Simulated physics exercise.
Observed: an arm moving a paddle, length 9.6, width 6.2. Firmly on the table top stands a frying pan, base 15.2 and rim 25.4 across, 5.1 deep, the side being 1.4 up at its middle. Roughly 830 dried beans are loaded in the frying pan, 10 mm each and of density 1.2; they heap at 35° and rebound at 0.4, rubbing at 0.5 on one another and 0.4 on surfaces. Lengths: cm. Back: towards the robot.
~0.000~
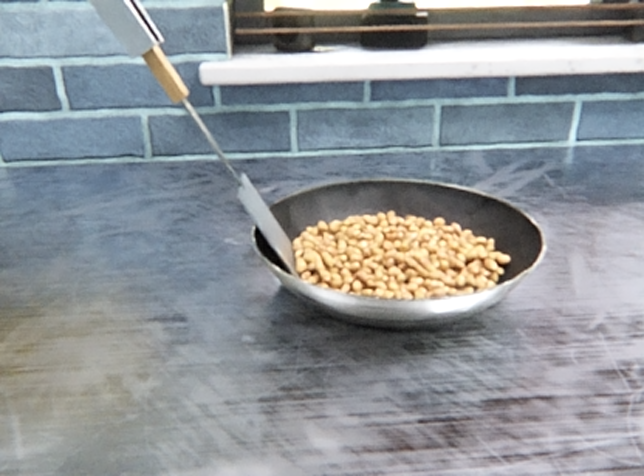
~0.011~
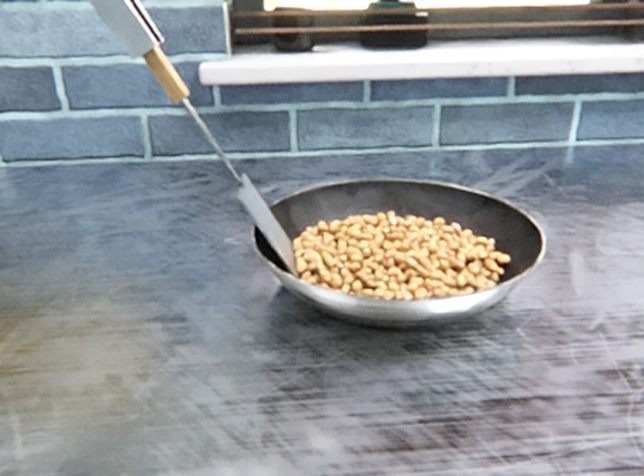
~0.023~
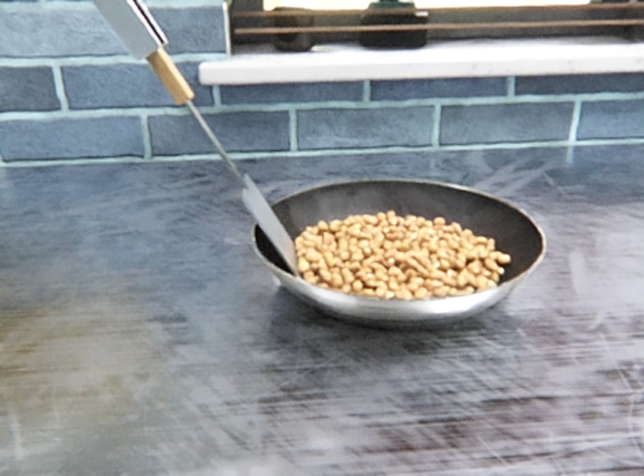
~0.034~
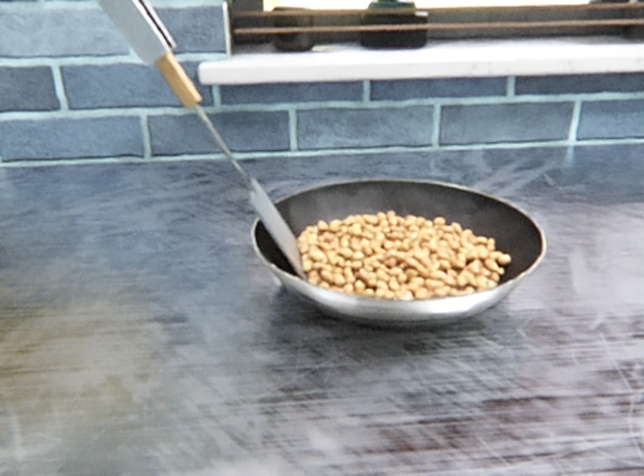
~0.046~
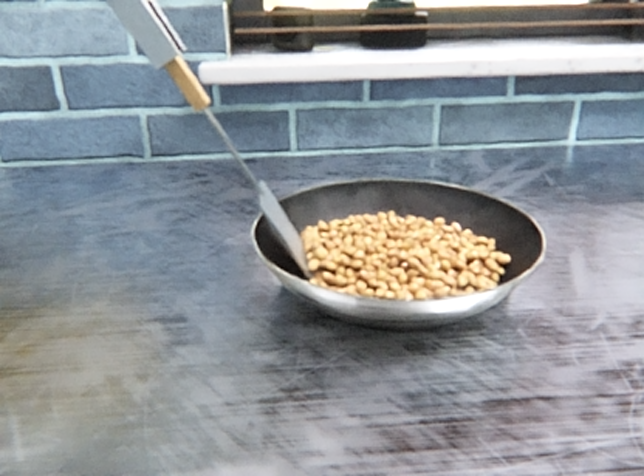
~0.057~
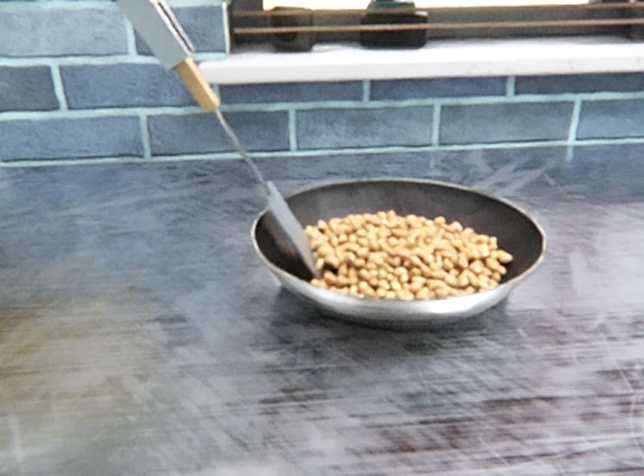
At first, a paddle with a wooden grip slants down into the left side of a dark frying pan heaped with tan beans on a table top. The paddle then slides slowly a short way to the right and slightly downward, nudging the nearest beans, while the pan stays still.
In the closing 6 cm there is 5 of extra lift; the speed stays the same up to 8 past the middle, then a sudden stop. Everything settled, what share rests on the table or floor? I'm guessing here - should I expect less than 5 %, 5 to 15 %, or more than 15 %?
You should expect 5 to 15 %.
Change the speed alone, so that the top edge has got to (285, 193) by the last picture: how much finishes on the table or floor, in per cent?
About 20 percent.
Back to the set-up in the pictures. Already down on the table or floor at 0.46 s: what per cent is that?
Around 10 percent.
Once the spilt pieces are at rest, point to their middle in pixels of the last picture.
(618, 261), roughly.
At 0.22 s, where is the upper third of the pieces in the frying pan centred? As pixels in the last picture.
Centre: Approx. (459, 234) in the last view.
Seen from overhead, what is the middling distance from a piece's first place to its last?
I'd put it at close to 3 centimetres.
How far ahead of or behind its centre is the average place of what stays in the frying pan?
Roughly 3.0 centimetres ahead.
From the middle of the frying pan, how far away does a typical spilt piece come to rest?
Roughly 24 centimetres.
After 0.14 s, sloping 61°, highest piece 24 above the table; 825 in the frying pan, 1 on the blade or in flight.
After 0.22 s, sloping 61°, highest piece 38 above the table; 825 in the frying pan, 1 on the blade or in flight.
After 0.46 s, sloping 61°, highest piece 41 above the table; 739 in the frying pan, 86 on the table or floor, 1 on the blade or in flight.
After 1.51 s, sloping 61°, highest piece 6 above the table; 739 in the frying pan, 87 on the table or floor.
In the end, 739 in the frying pan, 87 on the table or floor. That is 11 % on the table or floor.
